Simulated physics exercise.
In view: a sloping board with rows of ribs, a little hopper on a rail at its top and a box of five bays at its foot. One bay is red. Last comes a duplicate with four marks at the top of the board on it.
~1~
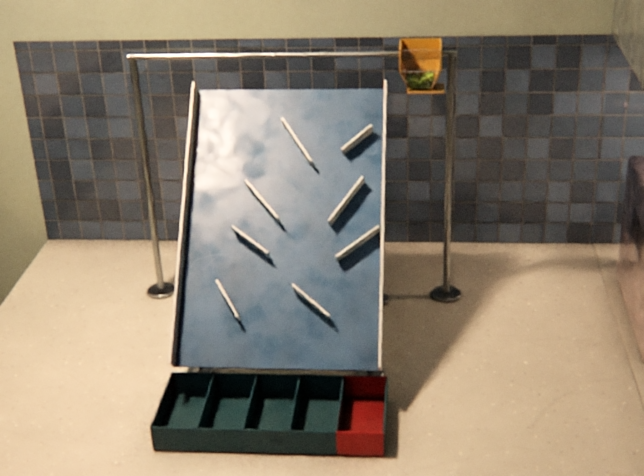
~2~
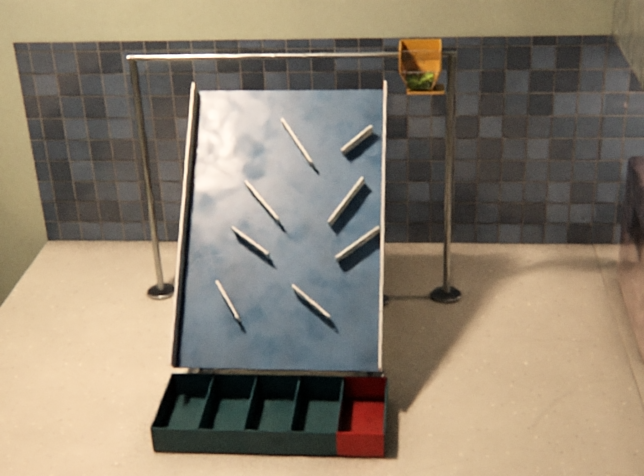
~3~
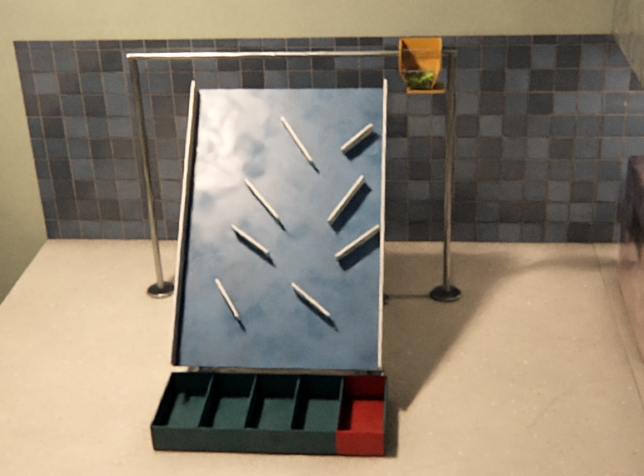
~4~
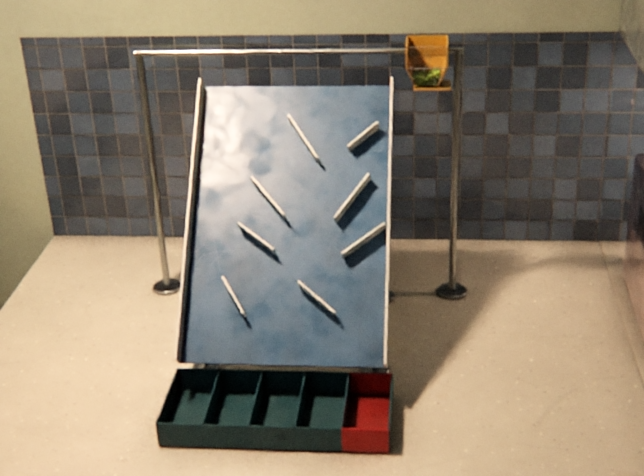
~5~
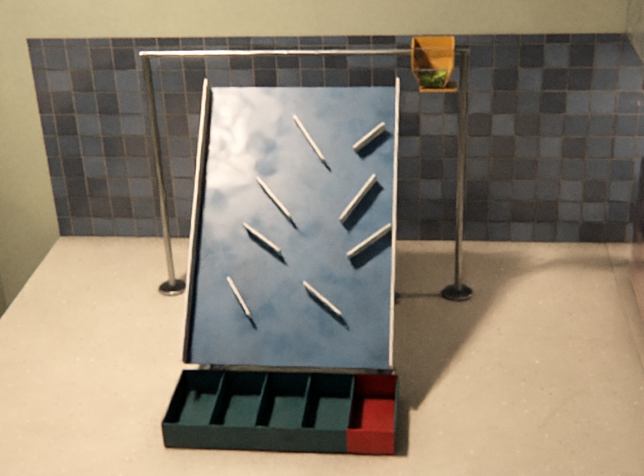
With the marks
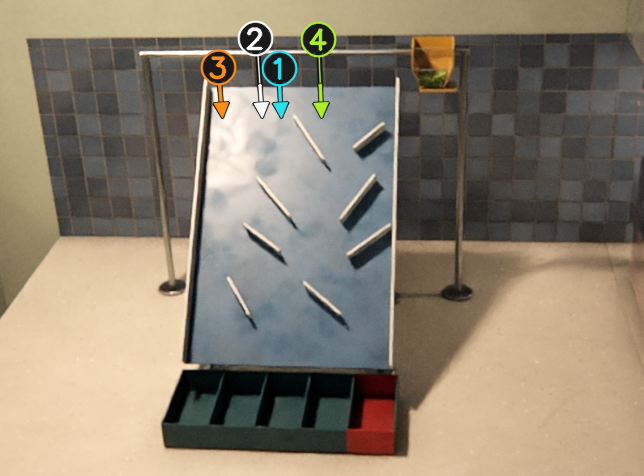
A sloping blue board with white ribs stands still as the view shifts slightly.
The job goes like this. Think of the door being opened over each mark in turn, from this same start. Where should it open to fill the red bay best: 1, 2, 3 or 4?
Mark 1 does it best.
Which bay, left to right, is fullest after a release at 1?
The fifth.
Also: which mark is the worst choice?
3 it is.
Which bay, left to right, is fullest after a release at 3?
The first.
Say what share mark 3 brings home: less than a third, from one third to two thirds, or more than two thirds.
Mark 3 gives less than a third.
On the marked copy, mark 1 meets the board at (281, 112); mark 2 meets the board at (261, 112); mark 3 meets the board at (222, 112); mark 4 meets the board at (321, 112).
For mark 1, most in the red bay, a small part in other bays.
For mark 2, about half in the red bay, about half in other bays.
For mark 3, a small part in the red bay, nearly all in other bays, a stray few outside the box.
For mark 4, about half in the red bay, about half in other bays, a stray few outside the box.
